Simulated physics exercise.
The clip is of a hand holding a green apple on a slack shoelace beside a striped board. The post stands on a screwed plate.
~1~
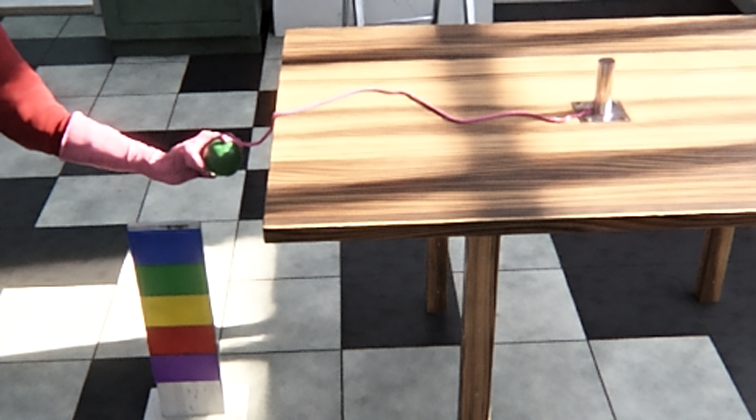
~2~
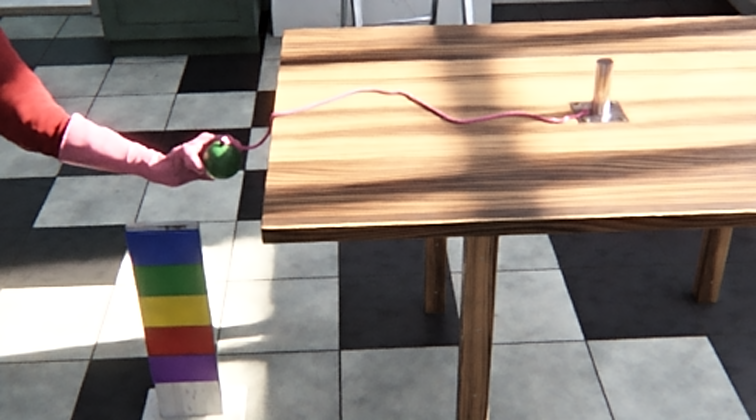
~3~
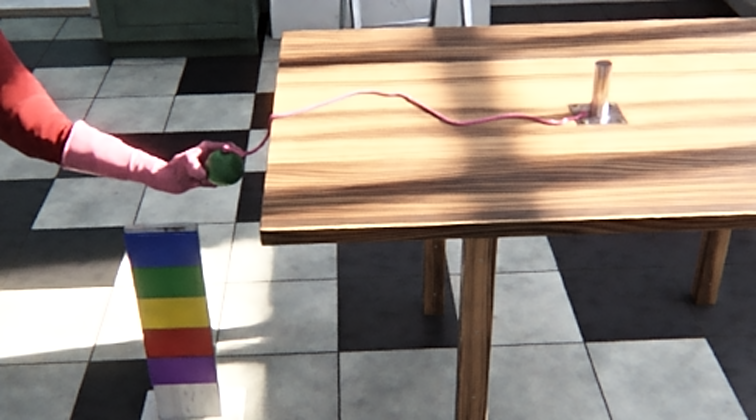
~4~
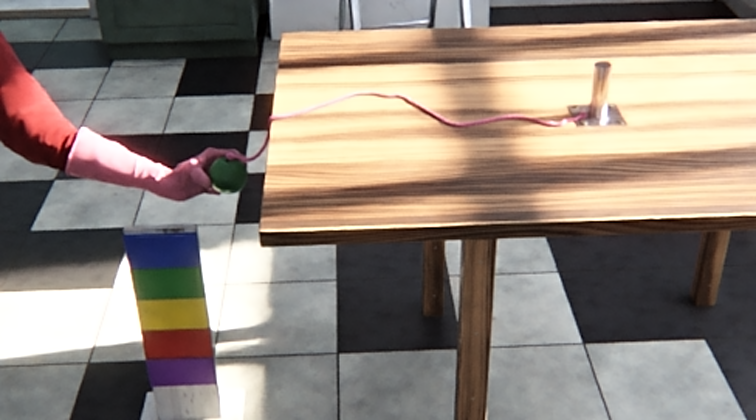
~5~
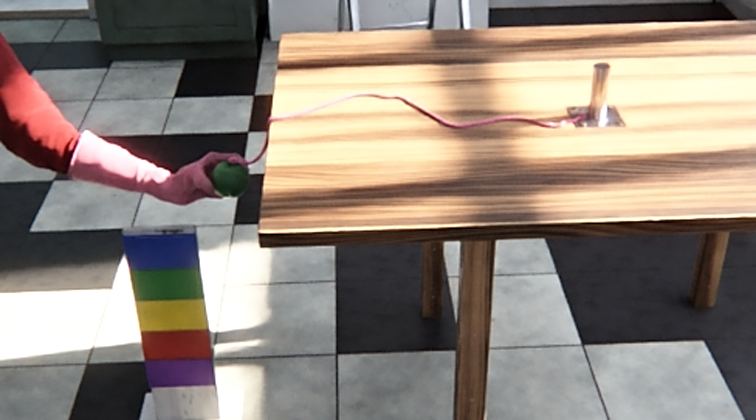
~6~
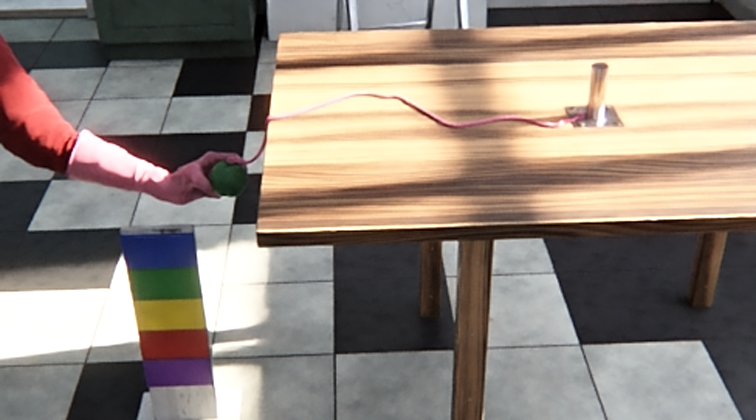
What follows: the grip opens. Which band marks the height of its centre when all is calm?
The green one.
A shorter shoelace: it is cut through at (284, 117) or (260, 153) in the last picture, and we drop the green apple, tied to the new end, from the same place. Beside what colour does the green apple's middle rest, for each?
In that order: Above them all; blue.
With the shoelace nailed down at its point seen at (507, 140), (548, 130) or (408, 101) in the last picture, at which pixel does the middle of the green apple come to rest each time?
The places are (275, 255), (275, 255) and (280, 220).
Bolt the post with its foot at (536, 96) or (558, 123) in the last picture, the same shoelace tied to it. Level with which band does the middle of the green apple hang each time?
It would be yellow; yellow.
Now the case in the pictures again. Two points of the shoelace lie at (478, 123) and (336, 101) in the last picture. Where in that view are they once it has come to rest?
They go to (444, 116) and to (269, 129).
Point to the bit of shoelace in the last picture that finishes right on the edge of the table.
It lies at about (341, 99).
Early on, apple near (298, 266); level with green.
Midway, apple near (271, 266); level with green.
Finally, apple near (277, 269); level with green. The shoelace holds its middle at green.
